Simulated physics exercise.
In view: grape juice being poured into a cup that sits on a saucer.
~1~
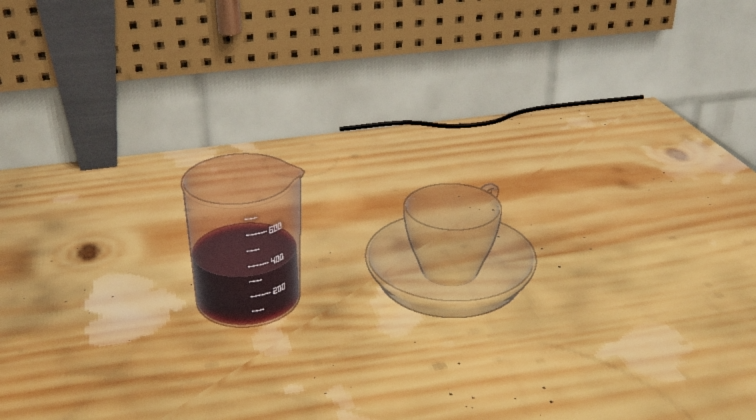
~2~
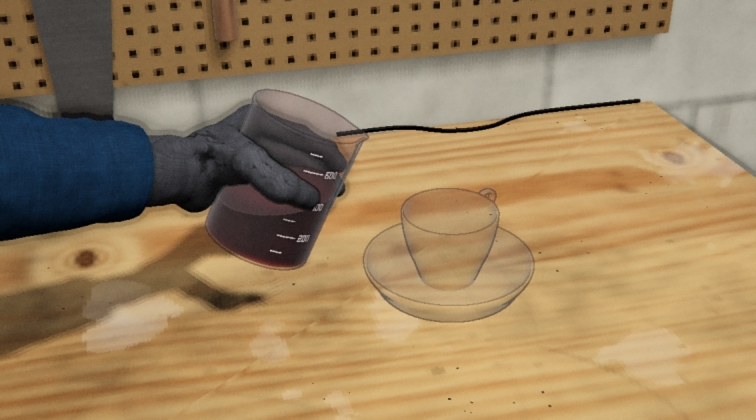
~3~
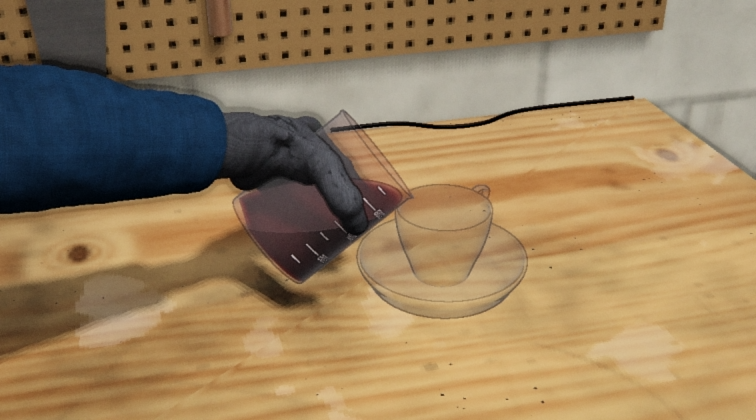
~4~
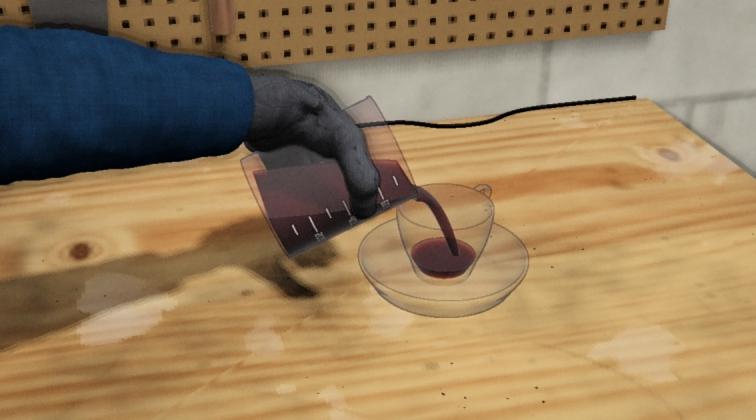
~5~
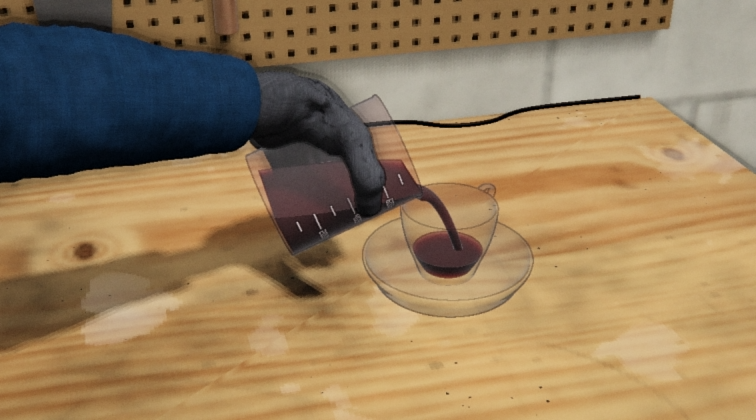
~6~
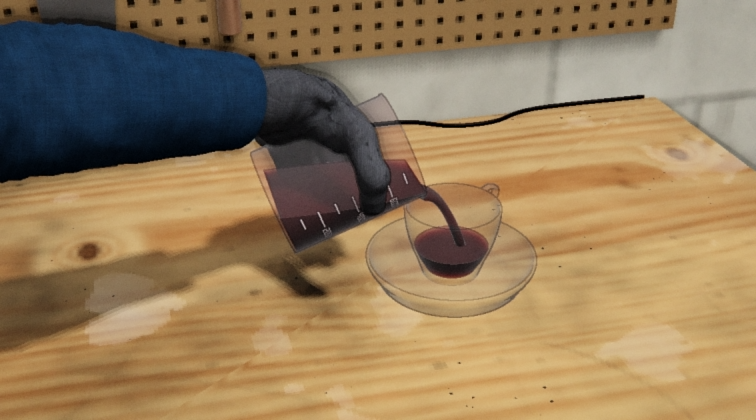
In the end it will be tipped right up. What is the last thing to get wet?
It spills onto the saucer only.
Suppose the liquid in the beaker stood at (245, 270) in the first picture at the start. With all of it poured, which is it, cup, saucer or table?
Result: No overflow.
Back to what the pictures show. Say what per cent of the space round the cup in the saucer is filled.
I'd put it at about 20 per cent.
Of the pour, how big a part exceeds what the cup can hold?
About 15 in a hundred.
A moment on, the cup is about three quarters full; the saucer is dry.
Further on, the cup is full to the brim; the saucer is wet, with room to spare.
When it is over, the cup is full to the brim; the saucer is wet, with room to spare.
